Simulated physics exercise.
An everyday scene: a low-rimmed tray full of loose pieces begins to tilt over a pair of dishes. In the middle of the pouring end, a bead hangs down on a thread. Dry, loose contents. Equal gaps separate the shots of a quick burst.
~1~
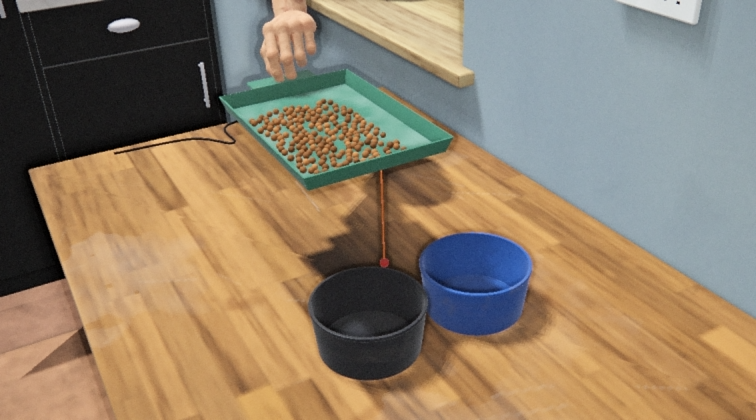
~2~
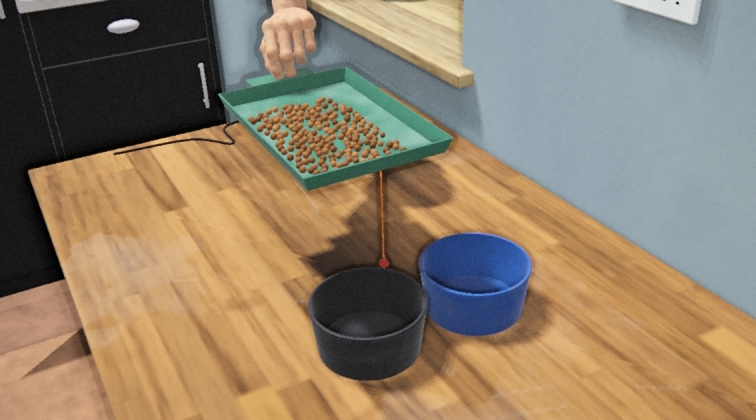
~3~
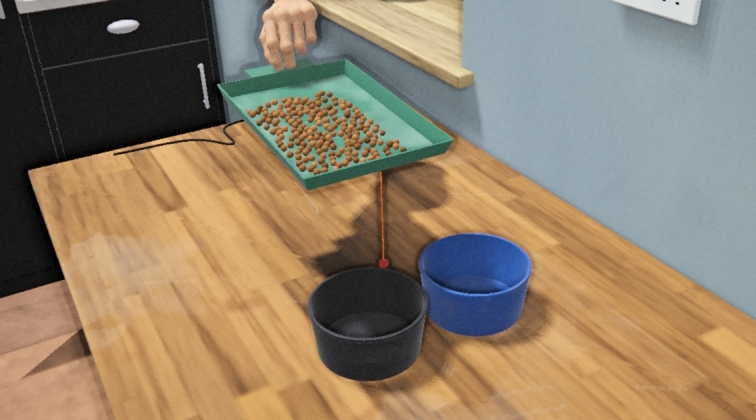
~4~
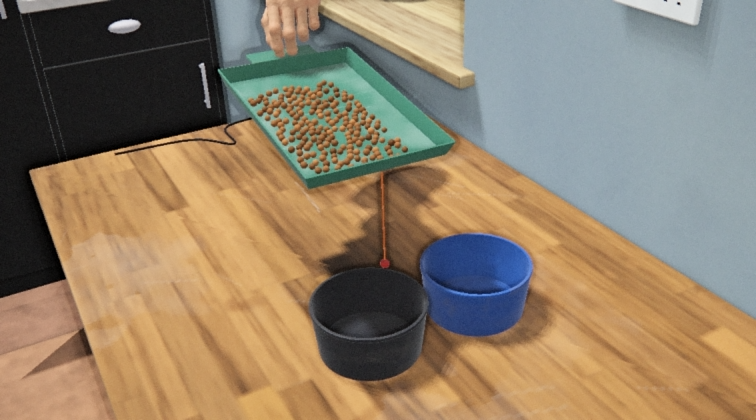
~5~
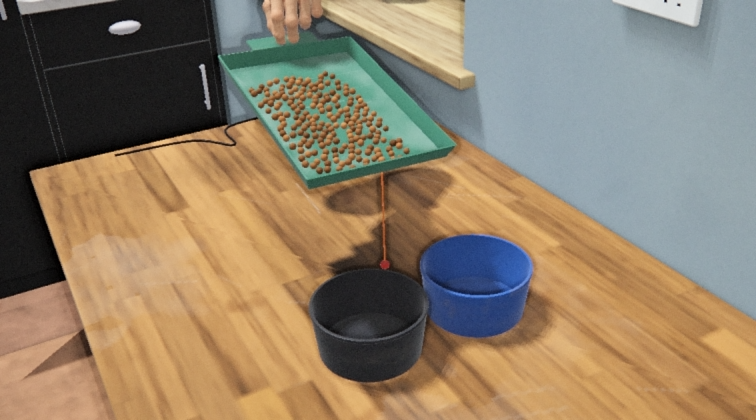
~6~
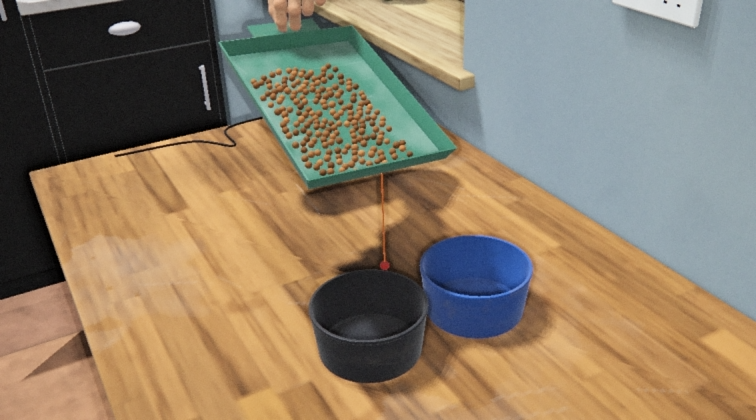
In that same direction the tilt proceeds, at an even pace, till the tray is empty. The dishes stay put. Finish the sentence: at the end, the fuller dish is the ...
At the end, the fuller dish is the right-hand one.
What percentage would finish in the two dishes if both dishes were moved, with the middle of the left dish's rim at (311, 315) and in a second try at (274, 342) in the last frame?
Some 80 and then some 50 per cent.
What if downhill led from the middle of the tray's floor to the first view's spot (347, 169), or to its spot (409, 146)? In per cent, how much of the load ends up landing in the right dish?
Around 0 percent for the first aim and around 100 percent for the second.
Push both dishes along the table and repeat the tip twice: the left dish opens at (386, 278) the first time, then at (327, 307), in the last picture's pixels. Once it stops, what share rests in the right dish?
First placement: 20 per cent; second placement: 80 per cent.
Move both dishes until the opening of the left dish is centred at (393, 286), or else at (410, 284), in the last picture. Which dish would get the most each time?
The first time the left-side one comes out ahead, then the left-side one the second time.
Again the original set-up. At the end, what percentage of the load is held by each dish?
Left dish: 30; right dish: 60 percent.
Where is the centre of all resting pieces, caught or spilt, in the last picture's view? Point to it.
At about (459, 316).
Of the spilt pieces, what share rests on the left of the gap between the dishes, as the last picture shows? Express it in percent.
Estimate: About 30 per cent.
Just after the last frame, tray tipped steeply; the larger part on the tray; just a few in the left dish; just a few in the right dish; about a tenth in the air.
A moment on, tray tipped right over; roughly a quarter on the tray; about a tenth in the left dish; roughly a third in the right dish; just a few outside both; roughly a third in the air.
Further on, tray tipped past a quarter turn; roughly a third in the left dish; roughly two thirds in the right dish; about a tenth outside both.
When it is over, tray tipped past a quarter turn; roughly a third in the left dish; roughly two thirds in the right dish; about a tenth outside both.
